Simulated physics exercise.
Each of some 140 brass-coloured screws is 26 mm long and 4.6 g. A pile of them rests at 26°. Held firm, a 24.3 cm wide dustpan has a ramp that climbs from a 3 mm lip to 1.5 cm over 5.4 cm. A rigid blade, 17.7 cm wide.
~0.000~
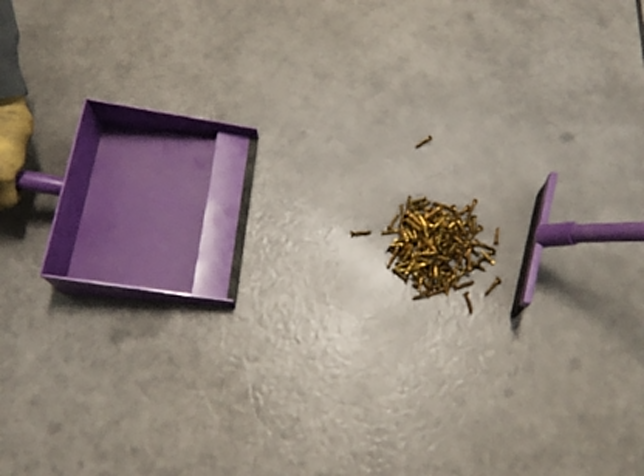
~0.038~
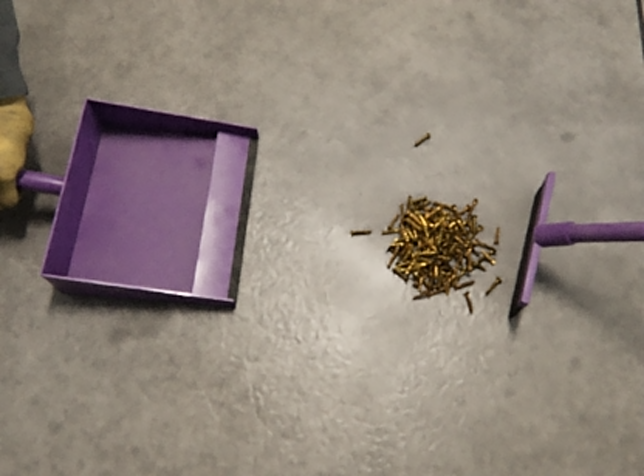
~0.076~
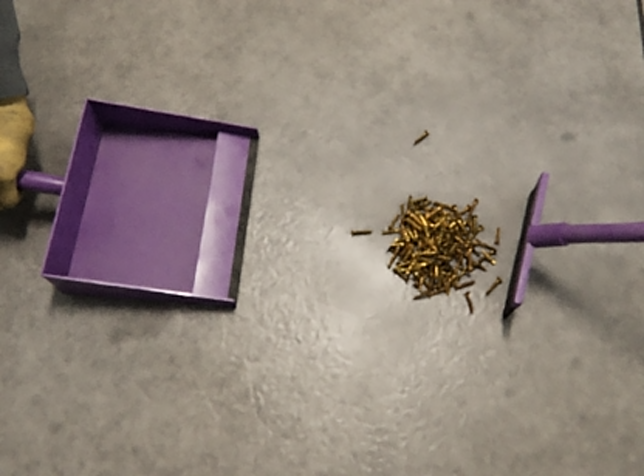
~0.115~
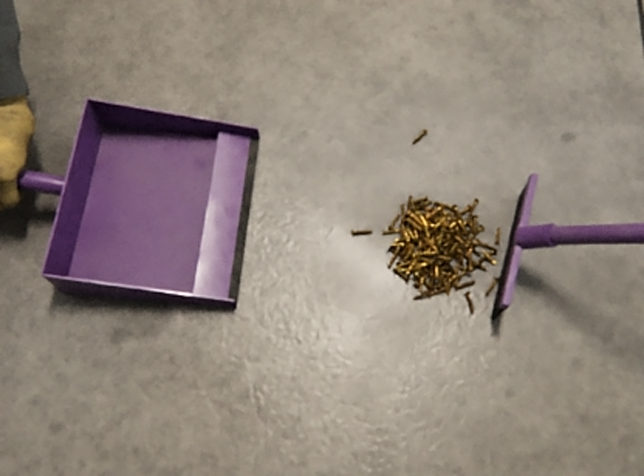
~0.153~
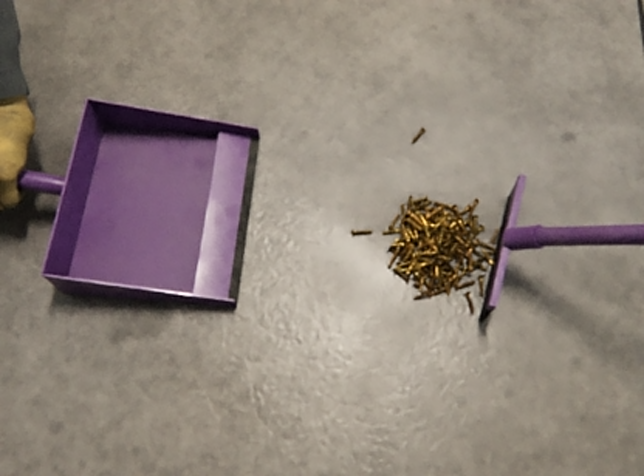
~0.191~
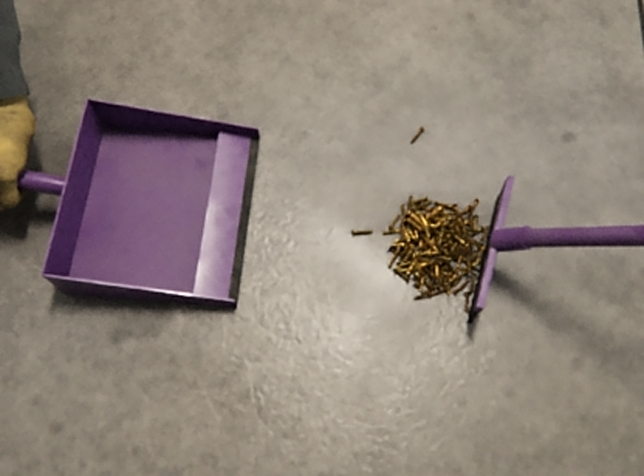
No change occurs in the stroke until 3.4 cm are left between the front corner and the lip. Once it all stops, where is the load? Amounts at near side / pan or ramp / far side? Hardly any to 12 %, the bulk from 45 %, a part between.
Near side: Hardly any; pan: Hardly any; far side: Hardly any.
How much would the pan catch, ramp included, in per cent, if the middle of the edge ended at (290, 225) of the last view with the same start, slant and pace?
I'd expect around 5 per cent.
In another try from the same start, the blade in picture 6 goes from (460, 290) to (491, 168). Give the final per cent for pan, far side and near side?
You'd see pan at 15, far at 0 and near at 0.
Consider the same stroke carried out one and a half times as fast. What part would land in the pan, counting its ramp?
In that case close to 5 per cent.
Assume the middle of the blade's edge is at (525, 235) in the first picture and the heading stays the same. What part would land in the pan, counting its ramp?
Estimate: ~ 5 %.
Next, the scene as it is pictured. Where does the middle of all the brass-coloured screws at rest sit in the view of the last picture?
Resting centre estimate: Around (276, 238).
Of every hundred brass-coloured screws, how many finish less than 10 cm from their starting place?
I'd guess some 10 per cent.
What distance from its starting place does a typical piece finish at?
Some 20 cm.
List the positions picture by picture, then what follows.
In the first frame, blade from (525, 303) to (551, 179), moved 0.0 cm, 0 of the pieces shifted so far; middle of the pieces at (435, 245); pan at (150, 211).
In the second frame, blade from (523, 303) to (549, 179), moved 0.3 cm, 0 of the pieces shifted so far; middle of the pieces at (435, 245).
In the third frame, blade from (516, 303) to (543, 180), moved 1.2 cm, 1 of the pieces shifted so far; middle of the pieces at (436, 245).
In the fourth frame, blade from (504, 305) to (532, 181), moved 2.6 cm, 1 of the pieces shifted so far; middle of the pieces at (436, 245).
In the fifth frame, blade from (491, 306) to (520, 182), moved 4.1 cm, 2 of the pieces shifted so far; middle of the pieces at (436, 245).
In the sixth frame, blade from (479, 307) to (508, 183), moved 5.6 cm, 10 of the pieces shifted so far; middle of the pieces at (436, 245); pan at (152, 211). Its pace works out near 0.40 m/s, heading 11 degrees towards the viewer's side.
After 0.50 s, middle of the blade 19 cm from the lip; 0 % over the lip, far side 0 %, near side 0 %.
After 0.71 s, middle of the blade 10 cm from the lip; 0 % over the lip, far side 0 %, near side 0 %.
After 1.04 s, middle of the blade 5 cm from the lip; 0 % over the lip, far side 0 %, near side 5 %.
In the end, at 1.5 s, near side 5 %, pan 0 %, far side 0 %, in front of the lip or behind the blade 95 %.
